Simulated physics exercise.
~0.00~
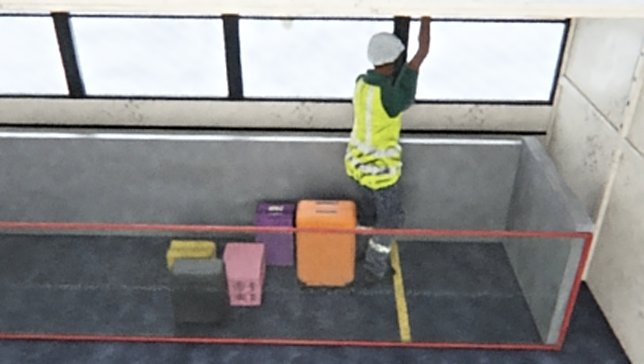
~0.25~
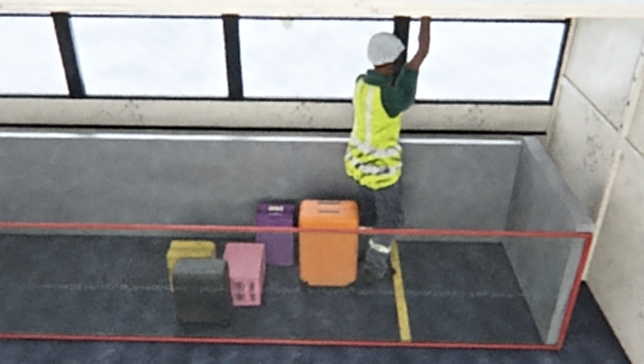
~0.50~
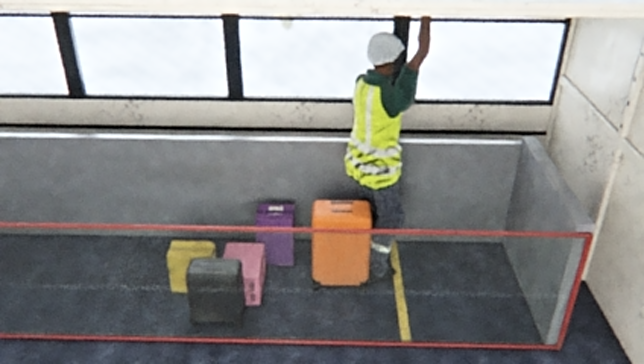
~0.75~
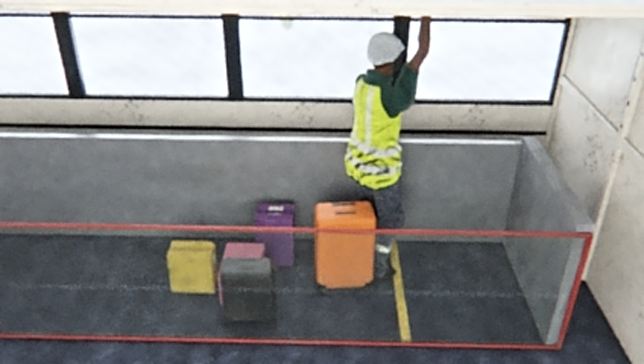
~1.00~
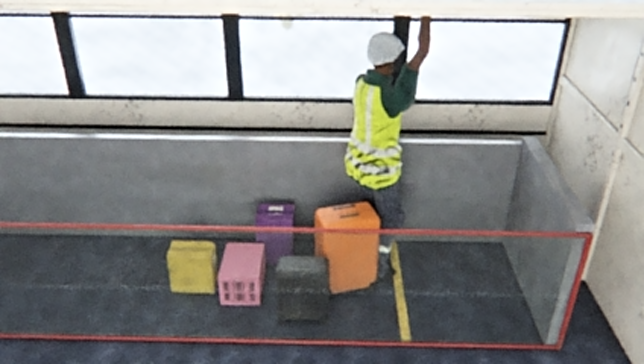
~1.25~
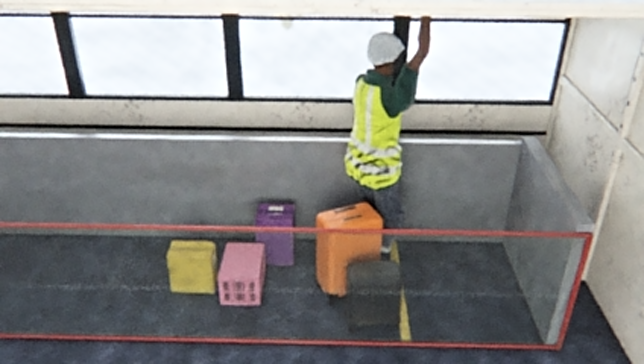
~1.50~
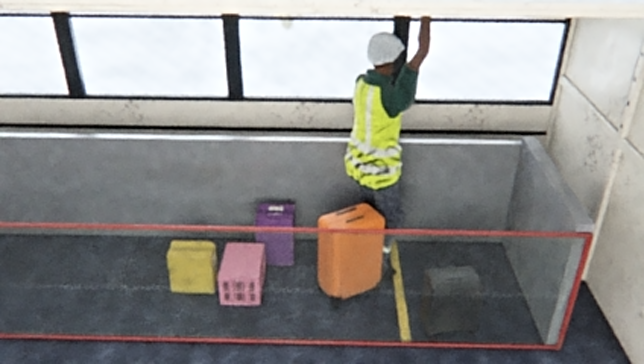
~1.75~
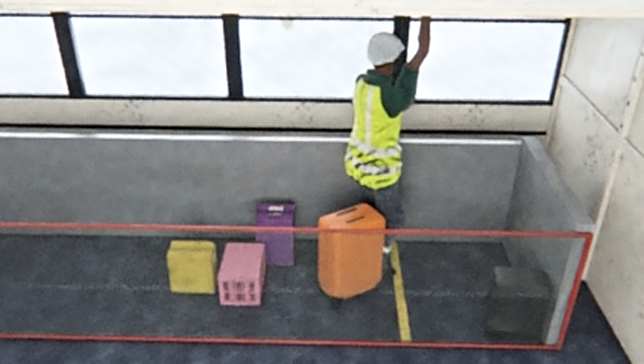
A small black case slid right across the floor, passing in front of the pink crate and the orange suitcase, then crossed the yellow line and ended near the right wall, while the orange one shifted slightly and a worker in a vest stood holding on.
